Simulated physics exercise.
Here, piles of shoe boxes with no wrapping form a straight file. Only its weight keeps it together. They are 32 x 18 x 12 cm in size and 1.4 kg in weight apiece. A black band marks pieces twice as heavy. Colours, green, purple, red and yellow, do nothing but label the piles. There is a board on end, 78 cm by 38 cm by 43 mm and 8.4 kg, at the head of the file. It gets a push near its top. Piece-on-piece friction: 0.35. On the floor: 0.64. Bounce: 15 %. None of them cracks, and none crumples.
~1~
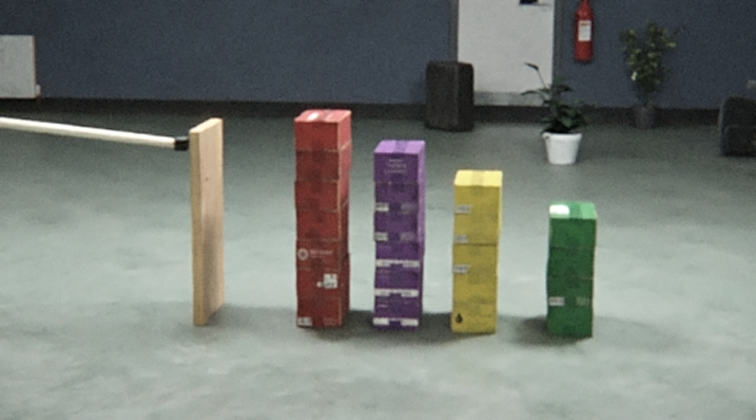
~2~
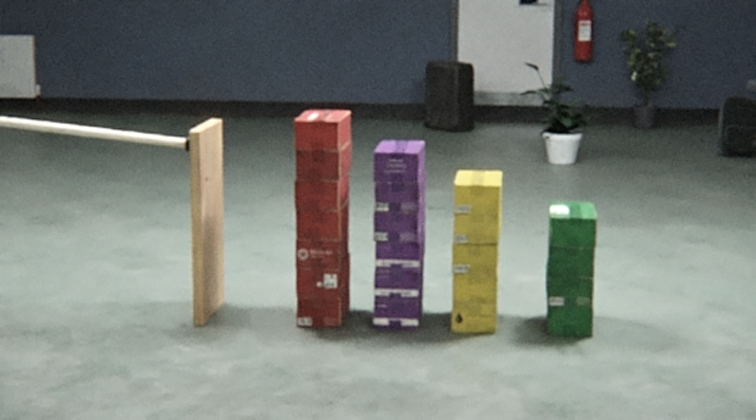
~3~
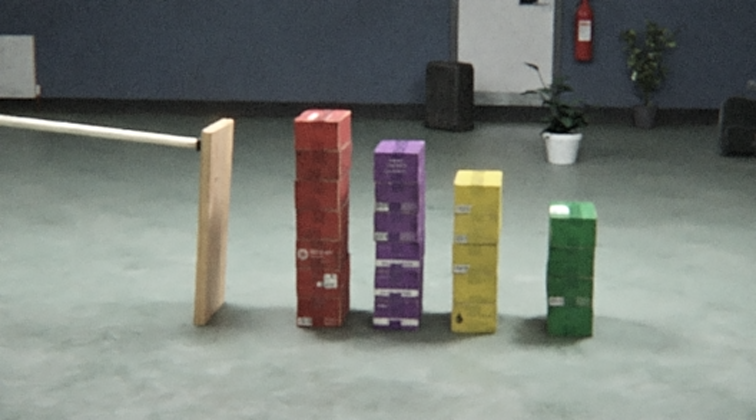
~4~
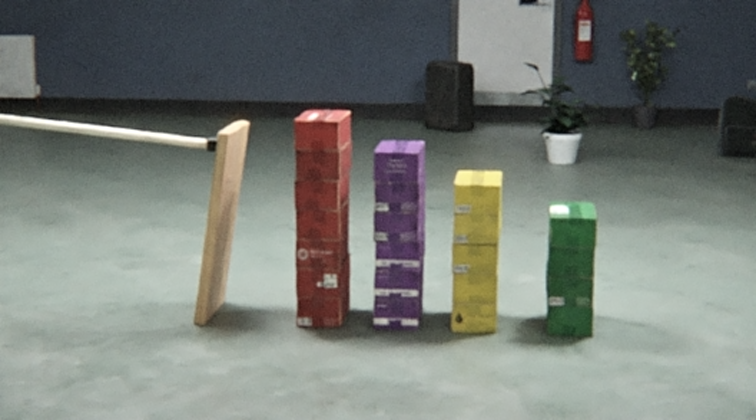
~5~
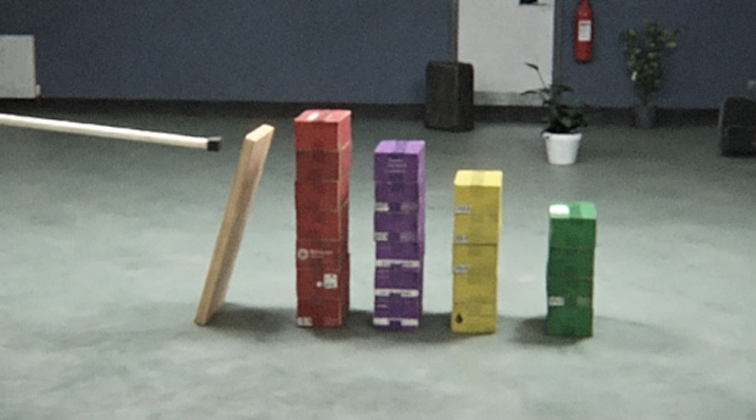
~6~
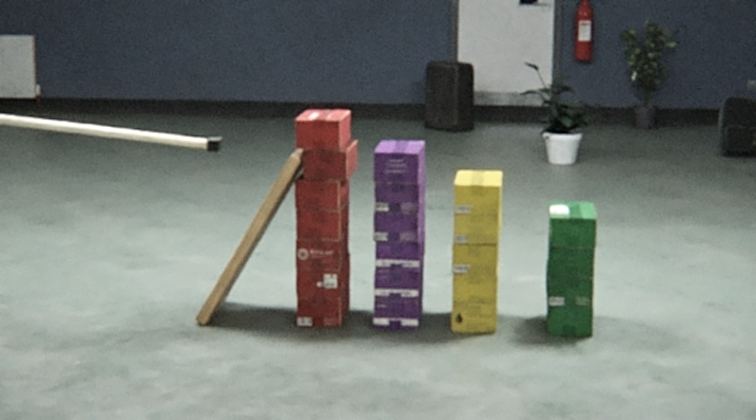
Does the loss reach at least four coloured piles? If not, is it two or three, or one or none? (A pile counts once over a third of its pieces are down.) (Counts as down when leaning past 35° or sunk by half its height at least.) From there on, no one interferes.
Yes, at least four.
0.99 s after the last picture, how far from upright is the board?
Lean: Approx. 55 degrees.
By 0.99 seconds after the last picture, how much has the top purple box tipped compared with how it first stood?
Angle from initial pose, roughly 20 deg - estimate.
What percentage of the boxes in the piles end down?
95%.
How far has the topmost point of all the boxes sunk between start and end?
Around 36 centimetres.
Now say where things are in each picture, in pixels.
In the first picture (we follow the side turned to the camera), pole end (178, 145) 54 mm short, board 0° from upright; top purple box (396, 167); top red box (317, 135); no other piece has moved.
The second picture shows pole end (190, 145) 8 mm short, board 0° from upright; top green box (574, 233).
The third picture shows pole end (201, 146) 38 mm in, board 4° from upright; top yellow box (477, 200); no other piece has moved.
The fourth picture shows pole end (211, 146) 8 cm in, board 8° from upright; top green box (574, 233); no other piece has moved.
The fifth picture shows pole end (212, 146) 8 cm in, stopped, board 16° from upright; top purple box (396, 167); no other piece has moved.
The sixth picture shows pole end (212, 146) 8 cm in, stopped, board 30° from upright; top red box (318, 135); top purple box (396, 167); one has shifted.
Then, 0.99 s on from the sixth picture, board 53° from upright; 2 of the 22 boxes down; top red box tipped 27°, 7 cm lower; top purple box tipped 19°.
Then, 1.55 s on from the sixth picture, board 63° from upright; 19 of the 22 boxes down; top green box tipped 39°, 12 cm lower; top yellow box tipped 17°, 11 cm lower.
Finally, board 63° from upright; 21 of the 22 boxes down; top red box upside down; top green box upside down. Wrecked, green, purple, red and yellow. Seen by the last camera, middles, top red box near (604, 244).
